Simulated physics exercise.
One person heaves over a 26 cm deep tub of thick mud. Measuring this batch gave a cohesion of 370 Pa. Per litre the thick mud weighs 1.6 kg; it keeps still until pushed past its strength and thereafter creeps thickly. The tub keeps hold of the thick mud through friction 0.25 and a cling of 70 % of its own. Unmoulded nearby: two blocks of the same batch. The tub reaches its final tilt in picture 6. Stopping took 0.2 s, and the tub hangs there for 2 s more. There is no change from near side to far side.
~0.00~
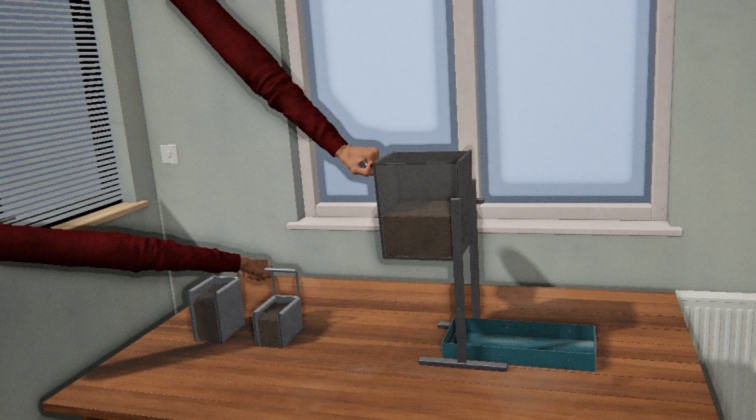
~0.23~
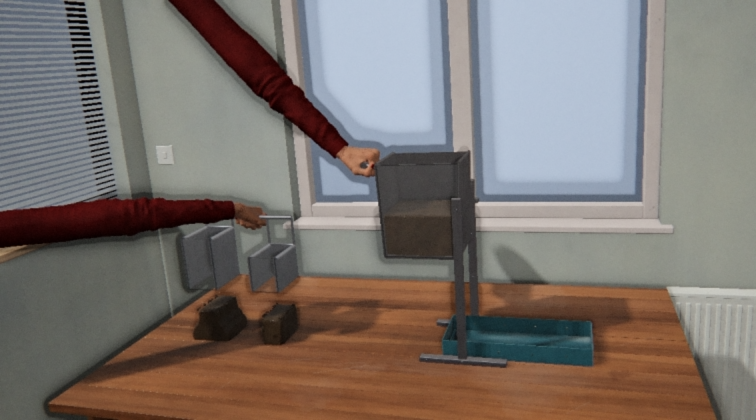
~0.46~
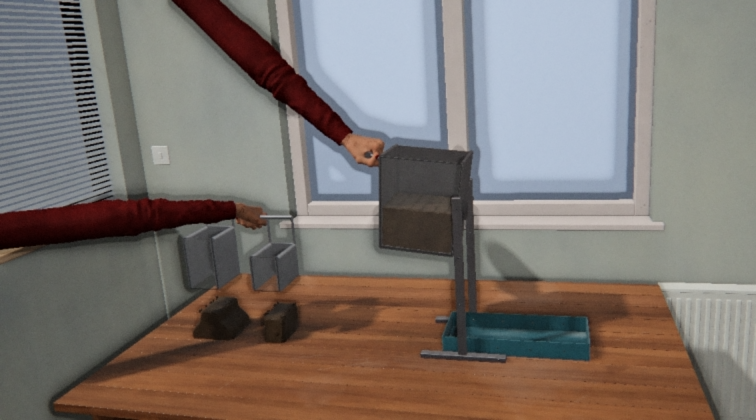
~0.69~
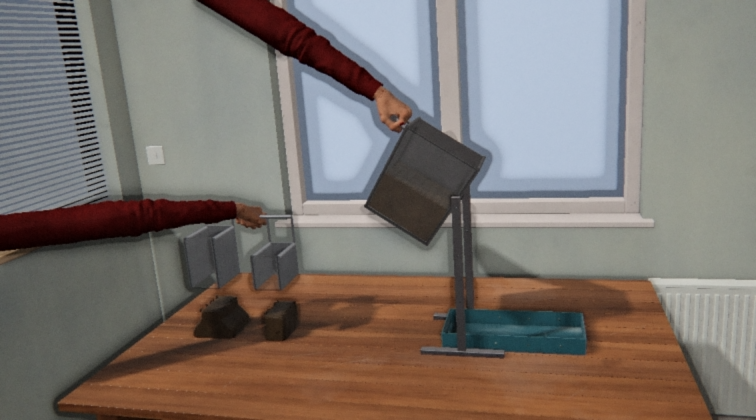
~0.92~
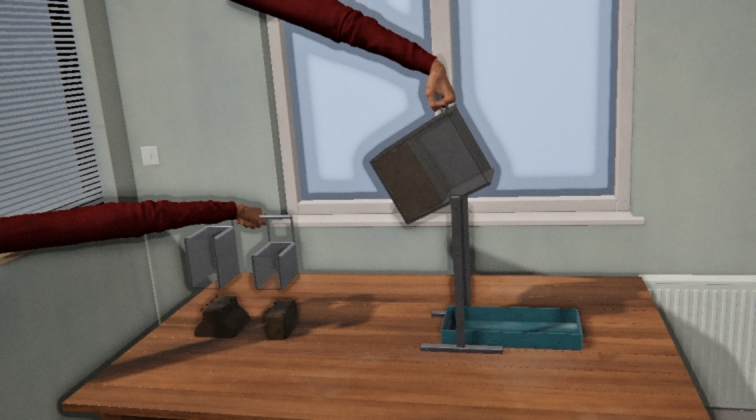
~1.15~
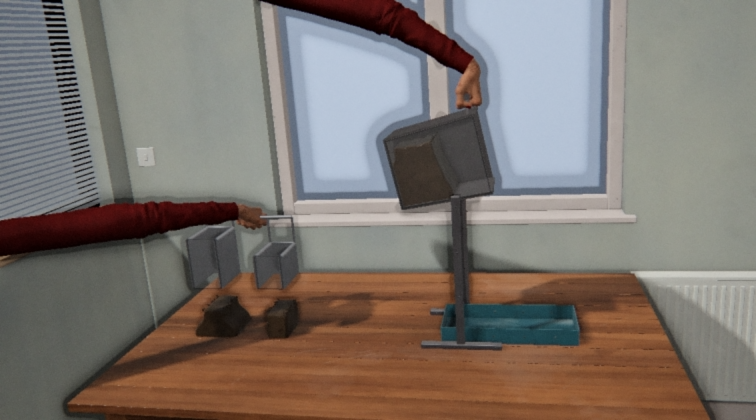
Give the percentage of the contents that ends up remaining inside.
I would say roughly 100 per cent remains inside.
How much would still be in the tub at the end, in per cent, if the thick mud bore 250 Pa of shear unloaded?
Roughly 100 per cent.
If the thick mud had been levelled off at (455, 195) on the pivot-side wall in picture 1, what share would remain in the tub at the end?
Then about 90 %.
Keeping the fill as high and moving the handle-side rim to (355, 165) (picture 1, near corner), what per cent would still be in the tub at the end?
Around 90 percent would still be in the tub at the end.
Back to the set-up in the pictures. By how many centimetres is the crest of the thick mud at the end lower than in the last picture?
About 4 cm.
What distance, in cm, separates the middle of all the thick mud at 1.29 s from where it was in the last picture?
It has gone close to 3 cm.
After 1.29 s, the tub is at 79 degrees and holds 100 %.
After 1.46 s, the tub is at 79 degrees and holds 100 %.
After 1.63 s, the tub is at 79 degrees and holds 100 %.
After 1.80 s, the tub is at 79 degrees and holds 100 %.
After 3.15 s, at the end, the tub is at 79 degrees and holds 100 %.
